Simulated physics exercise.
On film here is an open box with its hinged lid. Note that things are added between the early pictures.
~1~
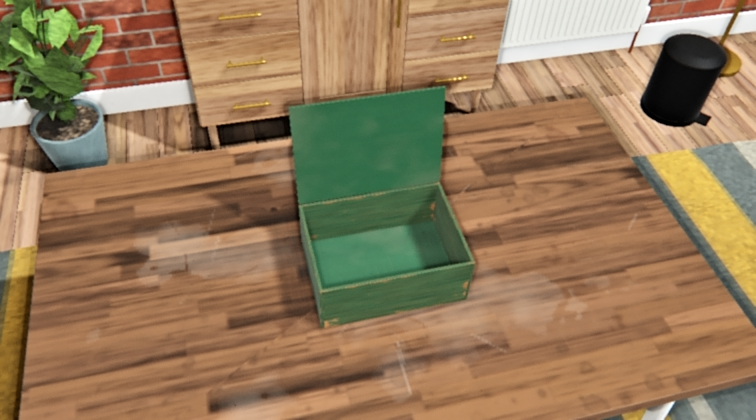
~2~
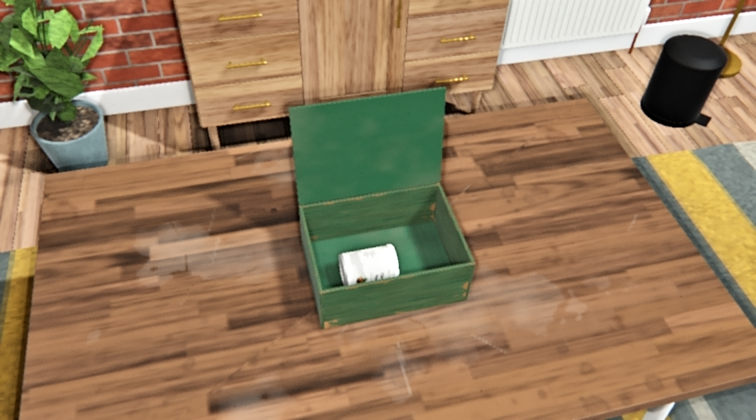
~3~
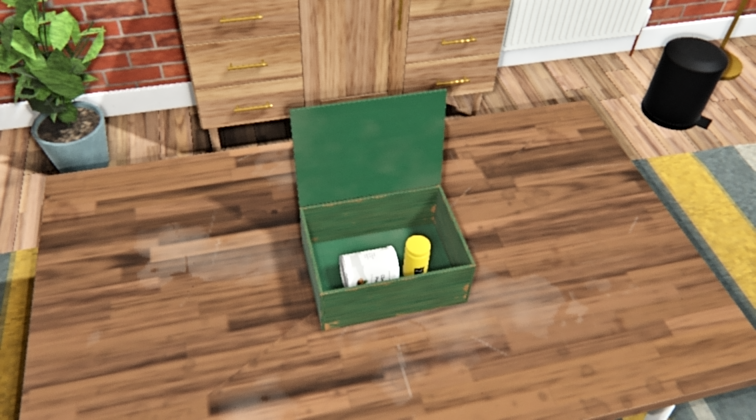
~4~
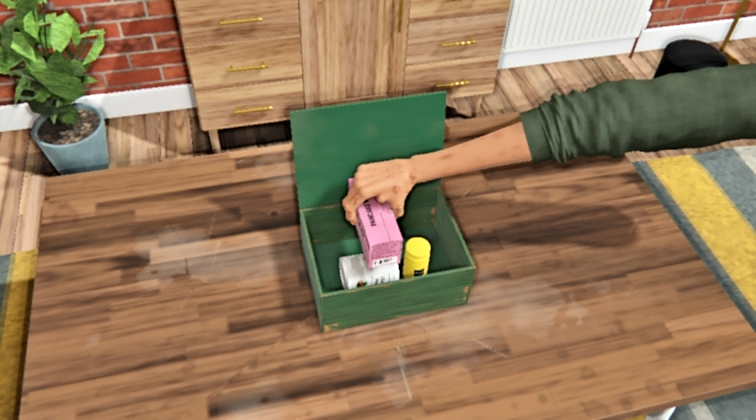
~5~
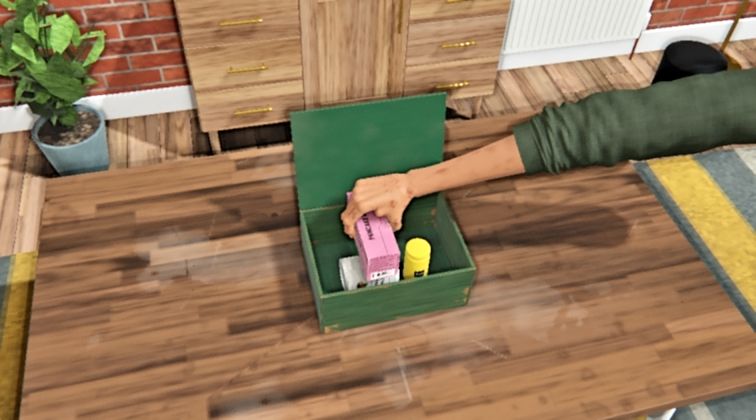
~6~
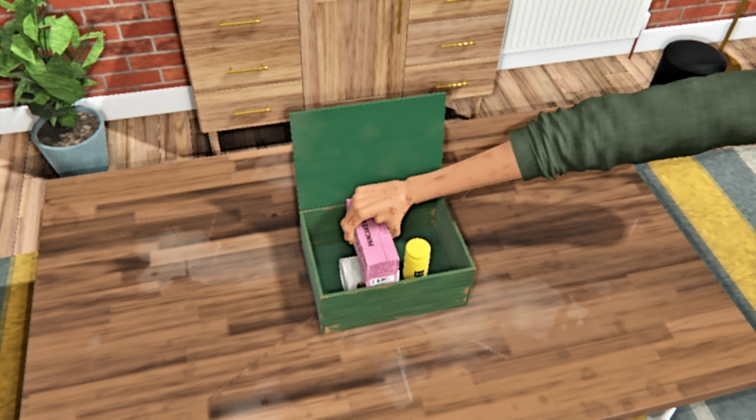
Open green box on a wooden table gaining a white tin, then a yellow tube, before a hand lowers in a pink carton.
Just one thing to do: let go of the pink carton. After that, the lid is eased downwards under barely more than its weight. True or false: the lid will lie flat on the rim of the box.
False.
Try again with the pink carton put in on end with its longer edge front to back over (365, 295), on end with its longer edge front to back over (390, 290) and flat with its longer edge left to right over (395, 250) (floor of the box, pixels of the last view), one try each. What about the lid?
With the first placement the lid remains open; with the second, it remains open; with the third, it ends up closed.
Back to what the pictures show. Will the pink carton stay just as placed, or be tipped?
As it turns out, the pink carton changes its angle.
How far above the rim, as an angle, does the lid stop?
Roughly 10°.
Then, 0.90 s on from there, lid starting down; pink carton turned 31° from how it was put near (372, 252); white tin shifted about its own width.
Then, 1.80 s on from there, lid 45° above the rim; pink carton turned 30° from how it was put near (371, 251); white tin shifted about its own width.
Then, 2.90 s on from there, lid 11° above the rim; pink carton turned 29° from how it was put near (371, 250); white tin shifted about its own width.
In the end, lid 11° above the rim; moved from the start, white tin; left askew, pink carton; yellow shaker unmoved. At the end, from the last picture's camera, pink carton near (371, 250).
